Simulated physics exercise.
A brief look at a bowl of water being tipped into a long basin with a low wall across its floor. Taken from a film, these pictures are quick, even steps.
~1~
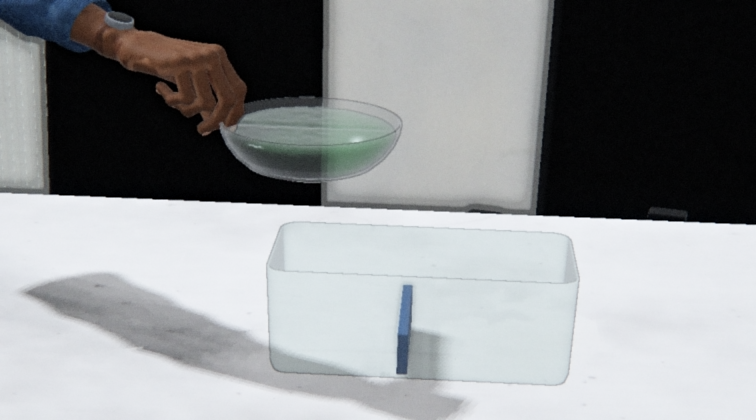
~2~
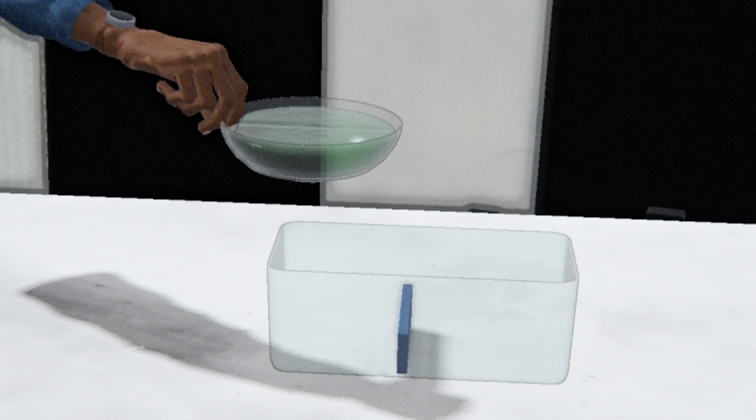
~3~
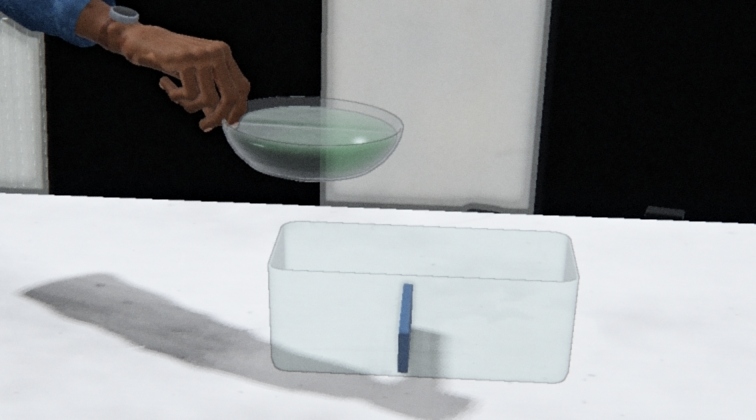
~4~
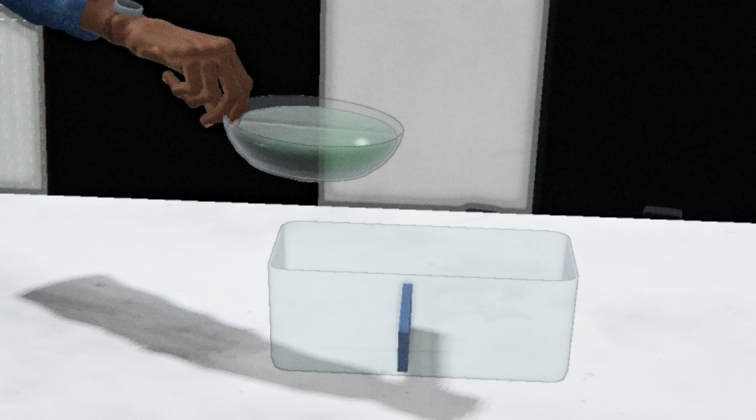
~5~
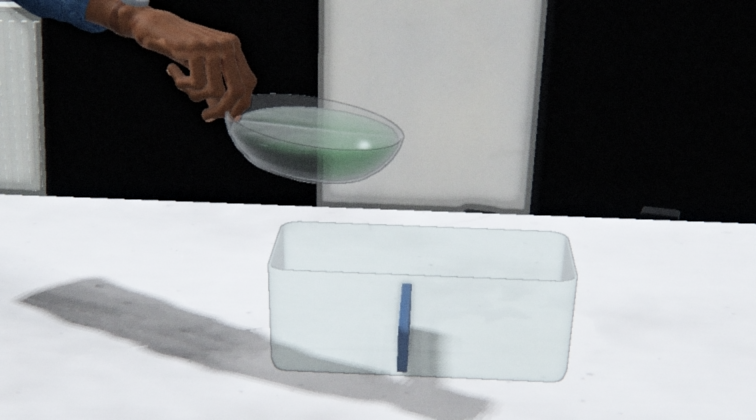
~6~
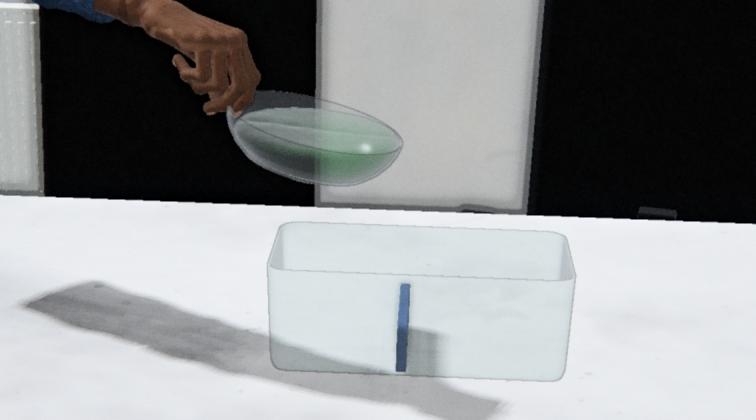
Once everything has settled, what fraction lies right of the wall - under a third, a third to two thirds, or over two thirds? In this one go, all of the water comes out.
Over two thirds lies right of the wall.
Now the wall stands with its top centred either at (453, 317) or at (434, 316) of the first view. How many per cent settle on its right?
First try close to 45 percent, second try close to 65 percent.
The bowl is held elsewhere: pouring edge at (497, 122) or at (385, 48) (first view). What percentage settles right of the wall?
75 %, then 75 %.
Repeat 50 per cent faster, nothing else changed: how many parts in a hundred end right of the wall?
Share on the right: Some 75 percent.
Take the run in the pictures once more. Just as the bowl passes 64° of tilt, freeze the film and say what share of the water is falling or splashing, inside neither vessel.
It's close to 35 %.
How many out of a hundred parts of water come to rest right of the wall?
That share comes out near 80 percent.
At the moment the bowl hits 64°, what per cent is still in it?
20 %.
A moment on, the tilt is 64° and 19 per cent is still to pour, 1 is left of the wall and 44 right of it.
Next, the tilt is 94° and 0 per cent is still to pour, 18 is left of the wall and 77 right of it.
Then the tilt is 99° and 0 per cent is still to pour, 19 is left of the wall and 78 right of it.
Later the tilt is 99° and 0 per cent is still to pour, 19 is left of the wall and 78 right of it.
At rest 19 per cent lies left of the wall, 78 right of it and 4 outside.
